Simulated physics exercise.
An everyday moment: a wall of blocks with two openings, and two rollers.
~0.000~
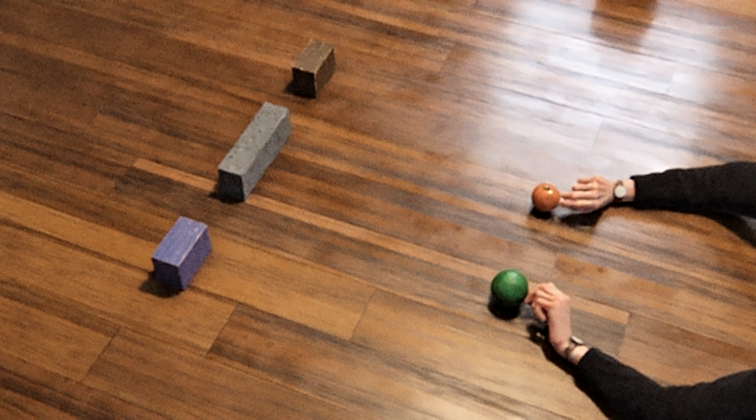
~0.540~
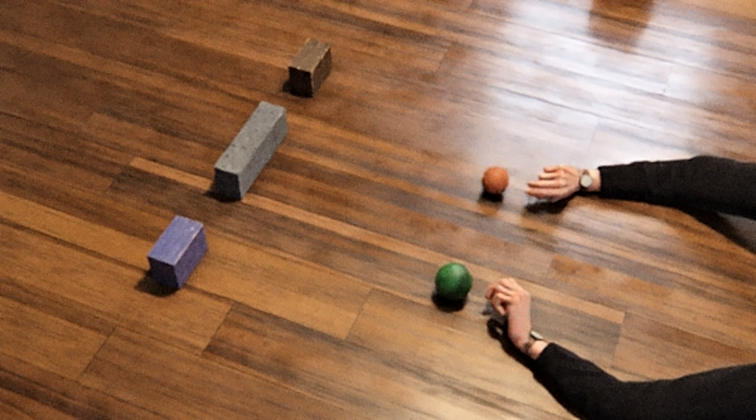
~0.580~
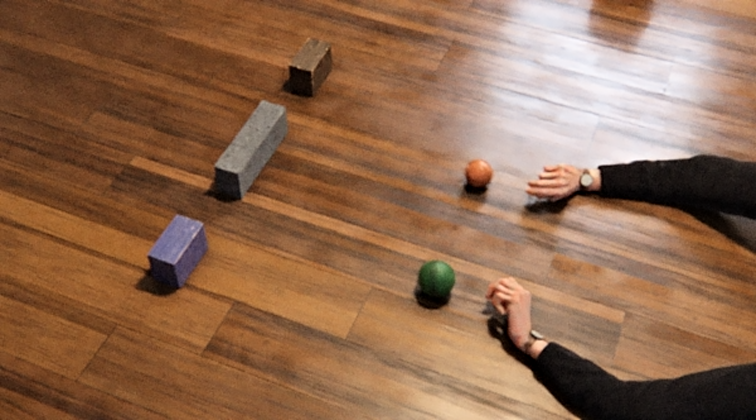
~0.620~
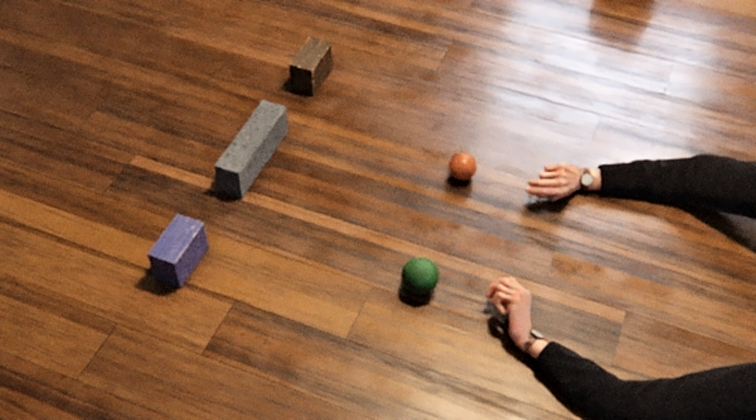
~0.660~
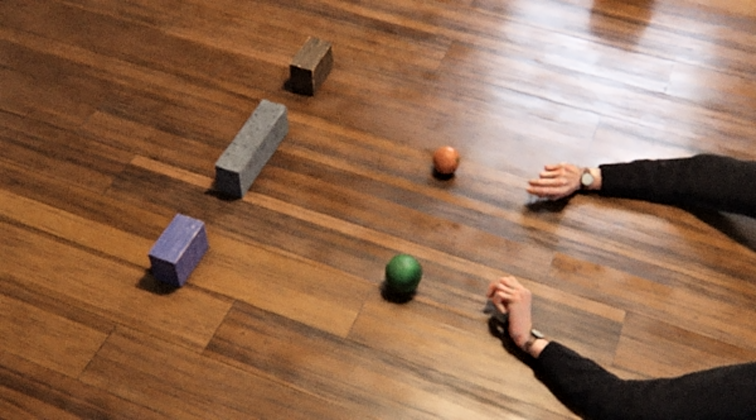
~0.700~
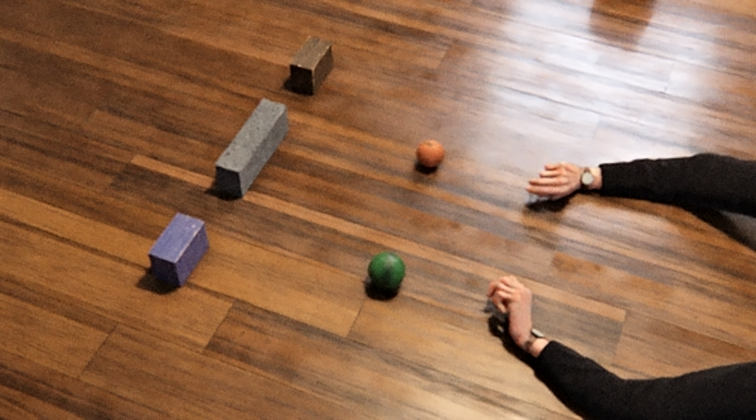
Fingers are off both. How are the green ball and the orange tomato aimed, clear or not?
In the end the green ball is stopped; the orange tomato gets between the blocks.
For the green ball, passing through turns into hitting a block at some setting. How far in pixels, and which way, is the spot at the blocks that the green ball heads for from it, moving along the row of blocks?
Roughly 20 pixels up.
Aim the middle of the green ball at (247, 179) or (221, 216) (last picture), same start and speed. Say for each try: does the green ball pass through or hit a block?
In that order, it hits a block; rolls through.
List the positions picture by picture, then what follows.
The first frame shows green ball (510, 288) under the hand; orange tomato (546, 198) under the hand; black block (314, 69).
The second frame shows green ball (454, 282); orange tomato (495, 180).
The third frame shows green ball (437, 279); orange tomato (479, 173).
The fourth frame shows green ball (420, 276); orange tomato (463, 167).
The fifth frame shows green ball (403, 273); orange tomato (446, 160).
The sixth frame shows green ball (387, 270); orange tomato (431, 154); grey brick (254, 147).
After 1.08 s, green ball heading on near (231, 251); orange tomato heading on near (288, 100).
After 1.68 s, green ball coming back near (223, 289); orange tomato heading on near (94, 28).
In the end (2.3 s), the green ball bounces off; the orange tomato rolls through.
